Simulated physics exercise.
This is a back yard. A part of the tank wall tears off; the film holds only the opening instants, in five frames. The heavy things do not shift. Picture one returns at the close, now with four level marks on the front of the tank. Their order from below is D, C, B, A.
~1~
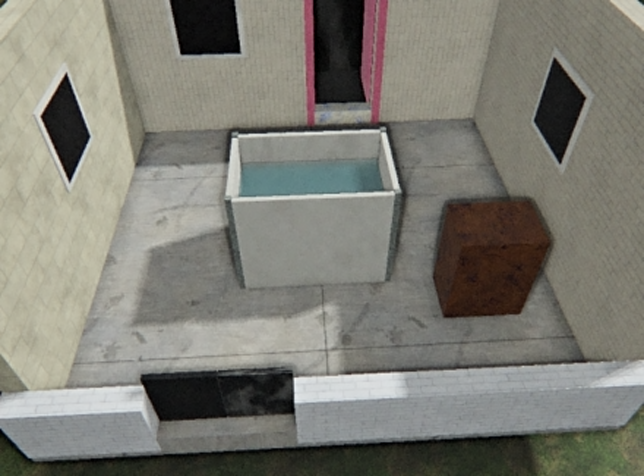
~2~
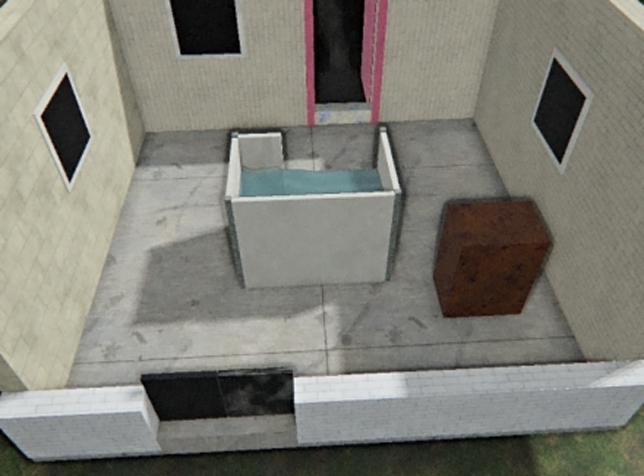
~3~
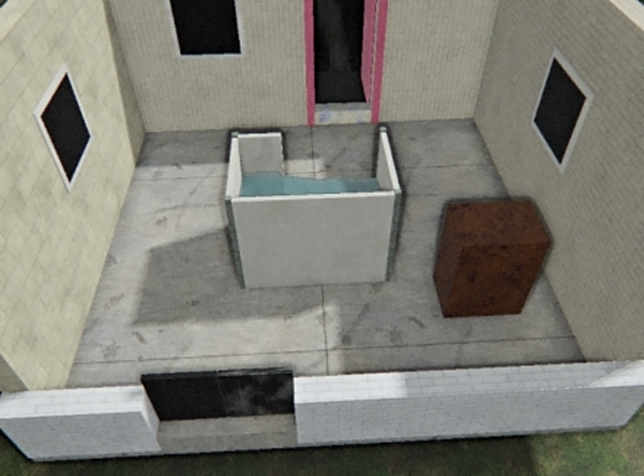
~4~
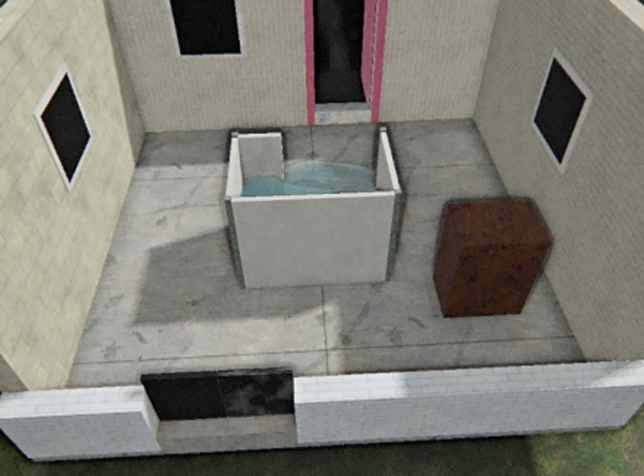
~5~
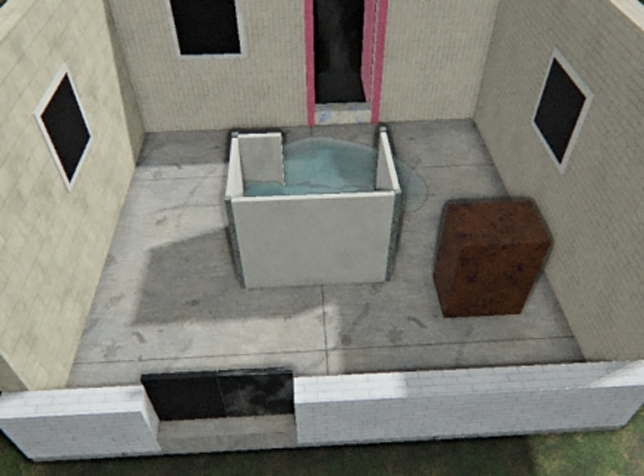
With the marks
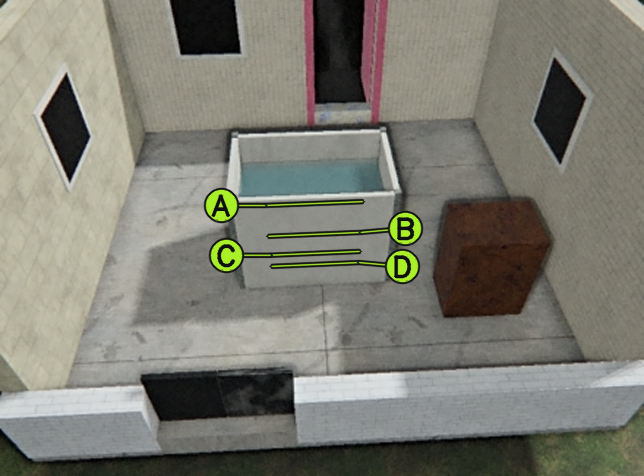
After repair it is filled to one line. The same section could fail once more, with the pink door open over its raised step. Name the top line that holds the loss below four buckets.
Go for C.
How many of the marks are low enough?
Two.
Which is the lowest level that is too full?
B it is.
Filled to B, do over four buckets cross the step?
Yes, it does.
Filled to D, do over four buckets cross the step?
No, that is safe.
On the marked copy, A at (314, 203); B at (314, 234); C at (315, 253); D at (315, 264); from the bottom up D, C, B, A.
With A, dozens of bucketfuls pour in.
With B, about 10 bucketfuls get in.
With C, a bucket or two gets in.
With D, nothing gets over.
